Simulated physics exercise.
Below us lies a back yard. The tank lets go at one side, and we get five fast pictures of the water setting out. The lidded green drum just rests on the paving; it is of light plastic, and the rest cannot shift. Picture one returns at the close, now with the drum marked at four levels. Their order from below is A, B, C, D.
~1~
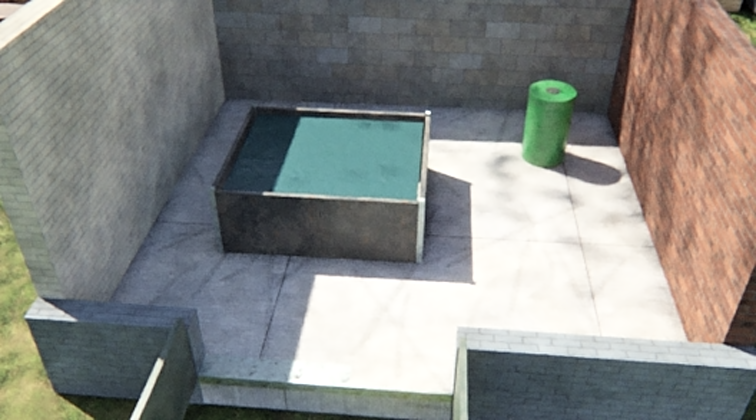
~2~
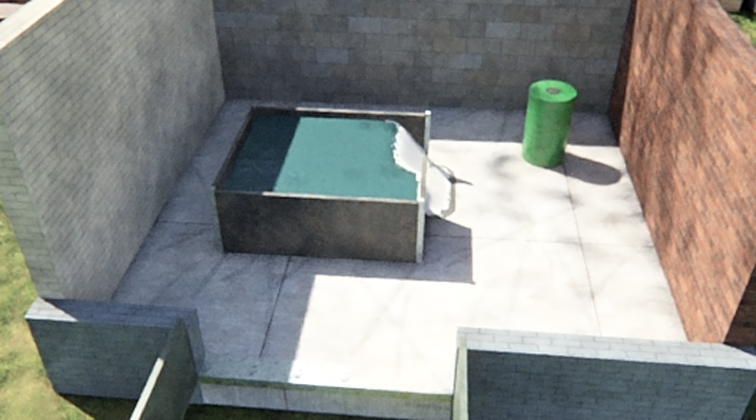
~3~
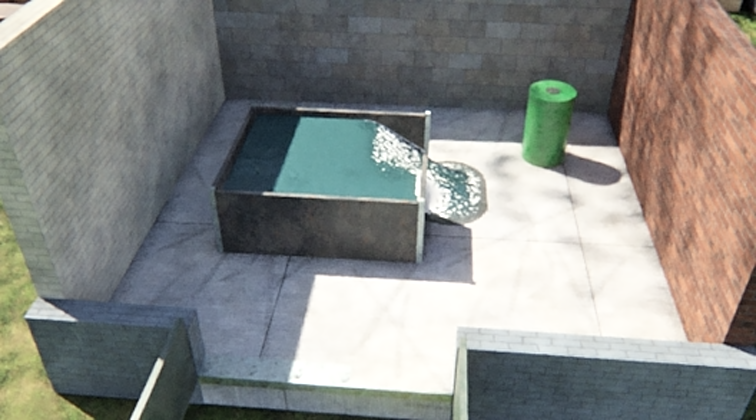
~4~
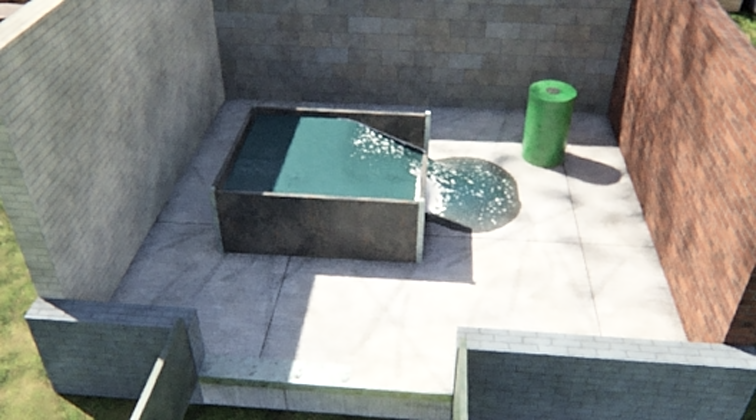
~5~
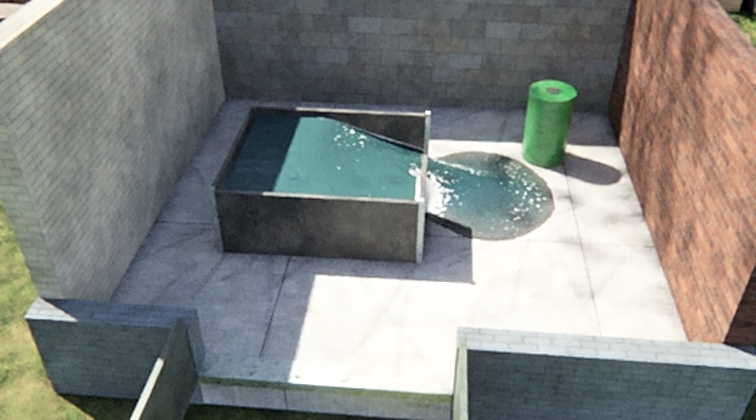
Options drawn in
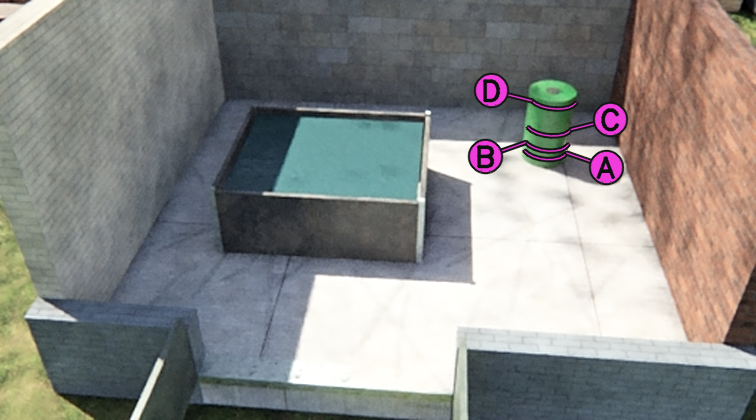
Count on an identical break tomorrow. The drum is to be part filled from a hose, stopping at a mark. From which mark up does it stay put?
Choose C.
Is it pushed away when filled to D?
No, that is safe.
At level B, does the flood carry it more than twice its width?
No, less.
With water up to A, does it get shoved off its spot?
Yes.
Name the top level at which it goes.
Level B.
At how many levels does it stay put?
Two.
In magenta, A at (547, 159); B at (548, 151); C at (550, 135); D at (555, 109); from the bottom up A, B, C, D.
If A is chosen, it is pushed about 4 times its own width away.
If B is chosen, it is pushed about its own width away.
If C is chosen, it does not move.
If D is chosen, it does not move.
